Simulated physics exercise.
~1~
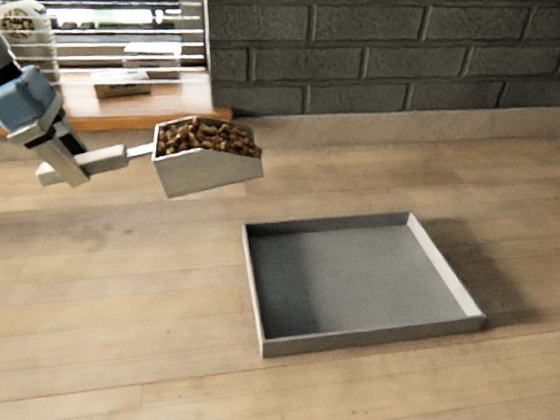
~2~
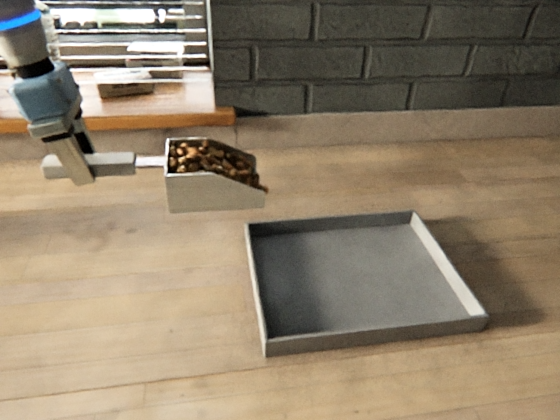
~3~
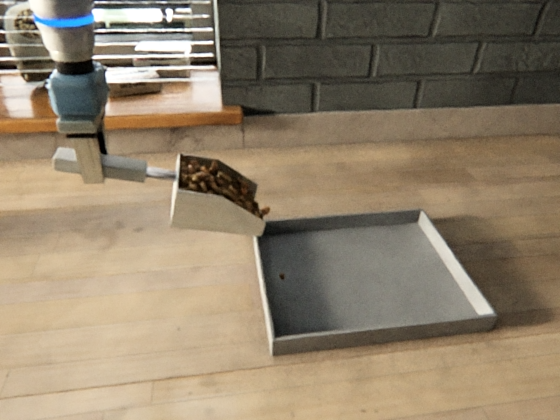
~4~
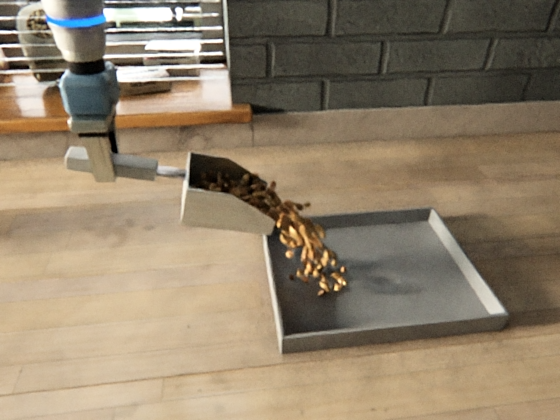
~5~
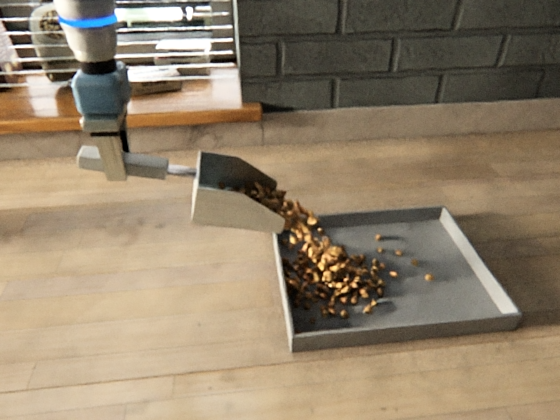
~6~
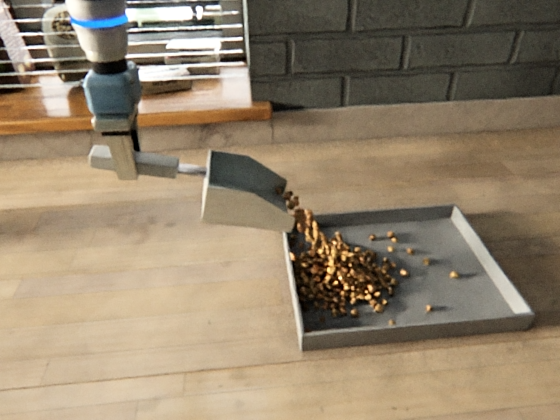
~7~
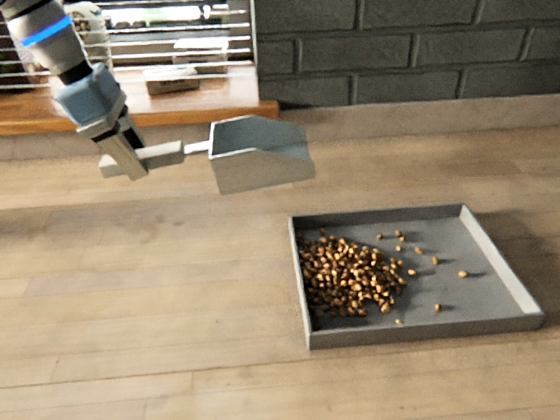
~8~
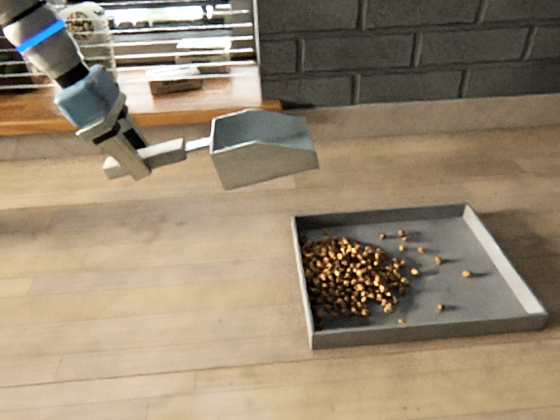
A robot arm tips a scoop of brown beans into a gray tray, then lifts away.
